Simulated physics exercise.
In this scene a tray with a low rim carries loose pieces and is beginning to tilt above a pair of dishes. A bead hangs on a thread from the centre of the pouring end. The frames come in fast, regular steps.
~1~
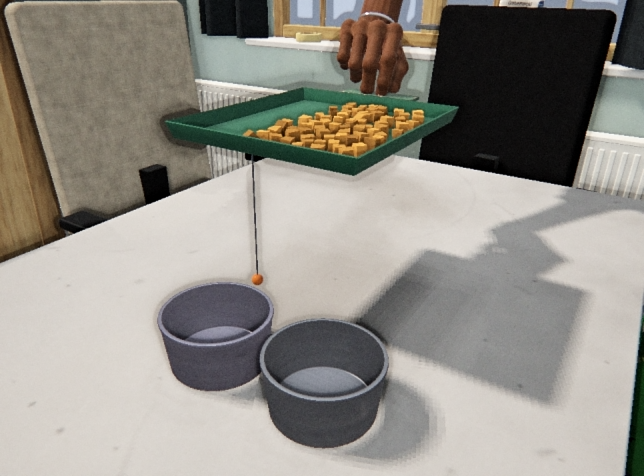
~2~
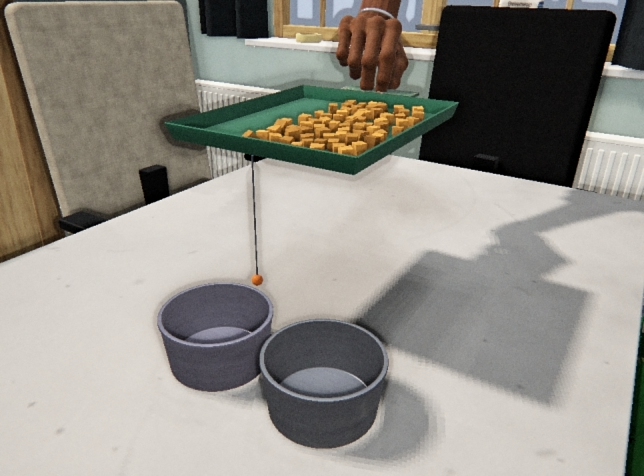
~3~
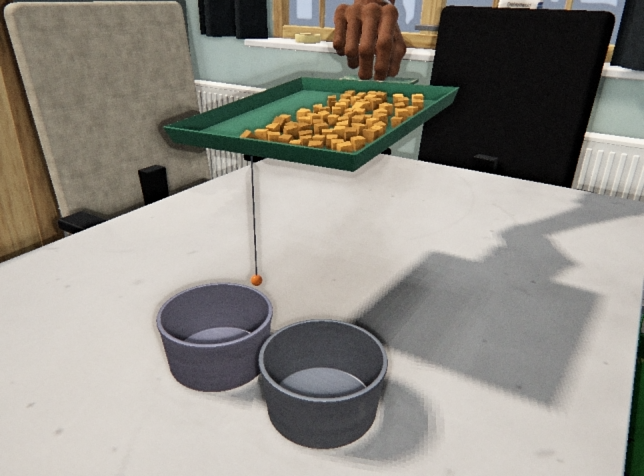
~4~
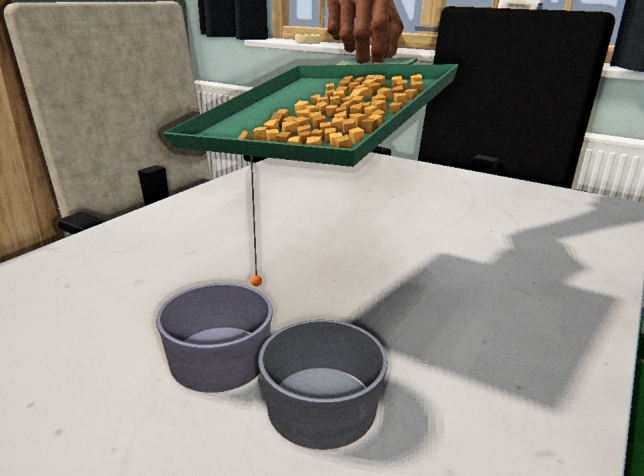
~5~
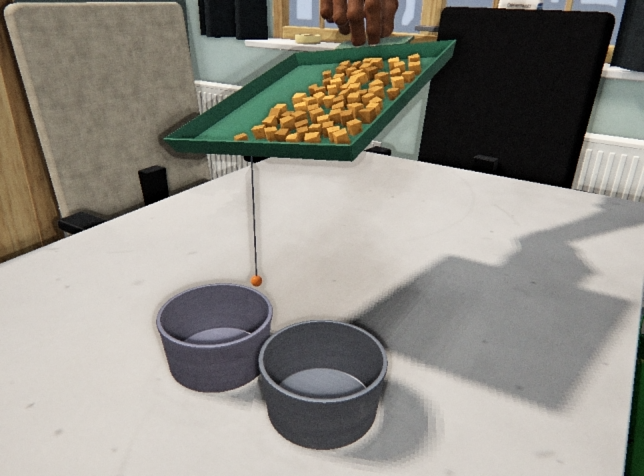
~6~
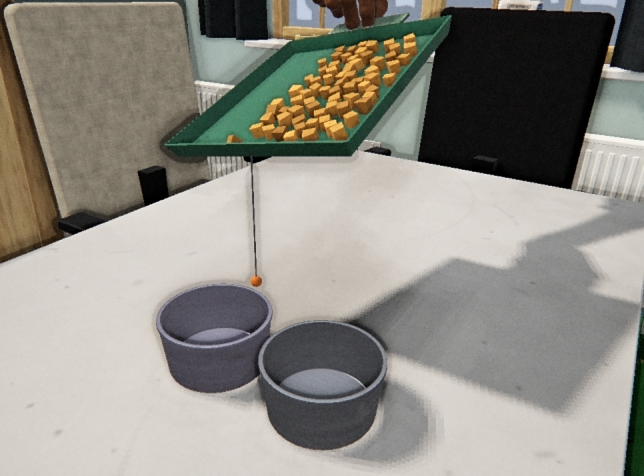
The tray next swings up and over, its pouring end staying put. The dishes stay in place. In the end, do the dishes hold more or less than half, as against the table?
The catch is worse than half, if you ask me.
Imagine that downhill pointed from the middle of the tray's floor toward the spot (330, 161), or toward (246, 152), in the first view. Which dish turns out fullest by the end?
Outcome by order - one: Right side; two: Left side.
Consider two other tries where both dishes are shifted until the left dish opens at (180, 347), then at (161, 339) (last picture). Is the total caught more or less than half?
First try: A minority; second try: A minority.
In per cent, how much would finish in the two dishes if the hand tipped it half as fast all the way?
I'd expect close to 30 per cent.
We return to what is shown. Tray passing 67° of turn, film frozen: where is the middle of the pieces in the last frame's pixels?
Near the pixel (223, 123).
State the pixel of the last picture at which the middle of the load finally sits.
I'd put the middle somewhere around (176, 322).
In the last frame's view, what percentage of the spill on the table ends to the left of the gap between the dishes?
About 90 percent.
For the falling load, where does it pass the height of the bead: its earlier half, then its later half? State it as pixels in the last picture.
The leading part at (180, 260), the rest of it at (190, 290).
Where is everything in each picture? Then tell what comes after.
Corners of the pouring end at (172, 121) and (355, 156), level; middle of the load at (335, 128), croutons; left dish at (179, 359); right dish at (289, 413); bead on its thread at (258, 280), in the first frame.
Corners of the pouring end at (172, 122) and (355, 155), level; middle of the load at (335, 127), in the second frame.
Corners of the pouring end at (171, 126) and (353, 152), tipped barely, lowest at the left corner; middle of the load at (334, 121), in the third frame.
Corners of the pouring end at (170, 131) and (351, 147), tipped a little, lowest at the left corner; middle of the load at (332, 111), in the fourth frame.
Corners of the pouring end at (170, 137) and (348, 142), tipped clearly, lowest at the left corner; middle of the load at (347, 97), in the fifth frame.
Corners of the pouring end at (171, 142) and (344, 138), tipped clearly, lowest at the left corner; middle of the load at (343, 86); left dish at (177, 361); right dish at (288, 415), in the sixth frame.
Soon after the last picture, tray tipped steeply; nearly all on the tray; a stray few in the air.
A little later, tray tipped past a quarter turn; most on the tray; a stray few in the left dish; a small part outside both.
Later still, tray tipped past a quarter turn; about a third in the left dish; about two thirds outside both.
At rest, tray tipped past a quarter turn; none in the right dish; about a third in the left dish; about two thirds outside both.
